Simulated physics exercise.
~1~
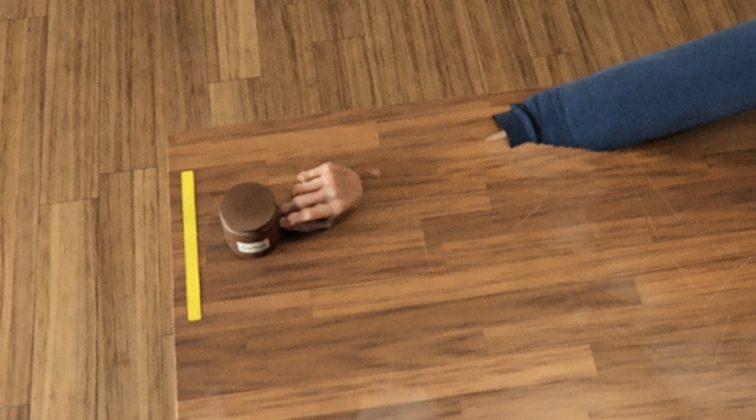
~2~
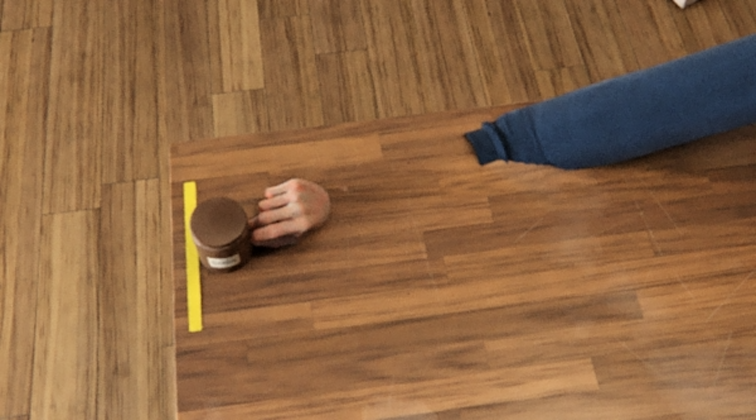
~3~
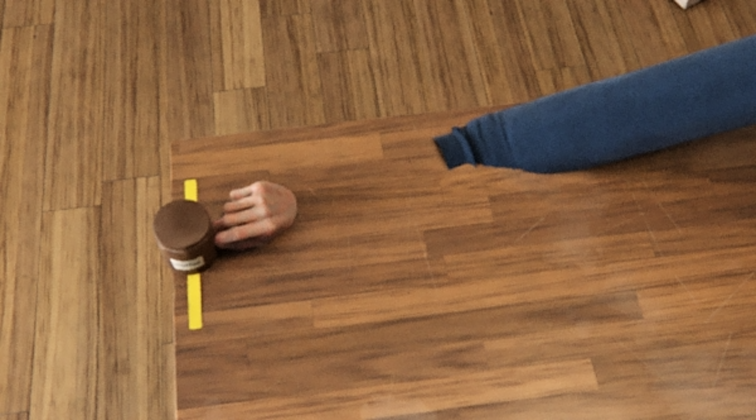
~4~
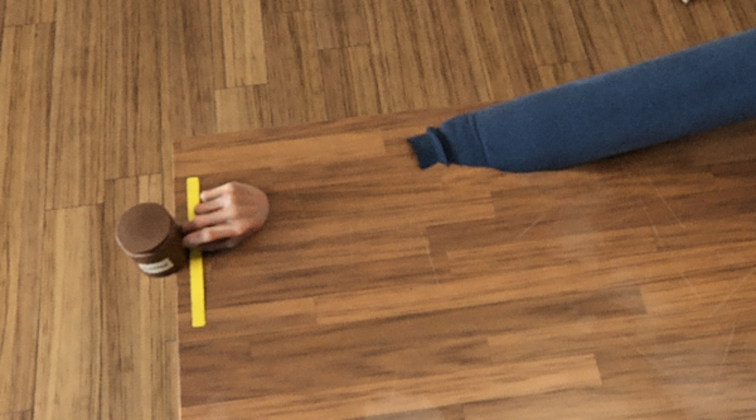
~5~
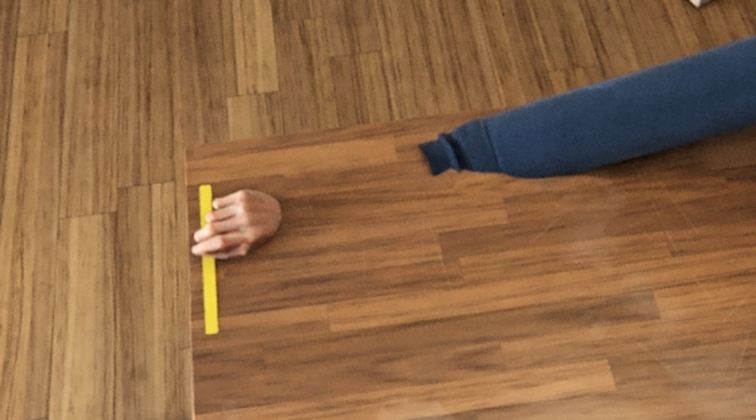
At first, a brown jar with a dark lid and a small pale label stands on a wooden table, just right of a yellow strip of tape near the left edge. A hand reaching in from a blue sleeve on the right pushes the jar left with its fingers. The jar slides onto the tape, then past it to the table's edge. As the fingertips reach the tape, the jar tilts out over the edge. Finally it drops over the side and is gone from view, leaving the hand resting at the tape.
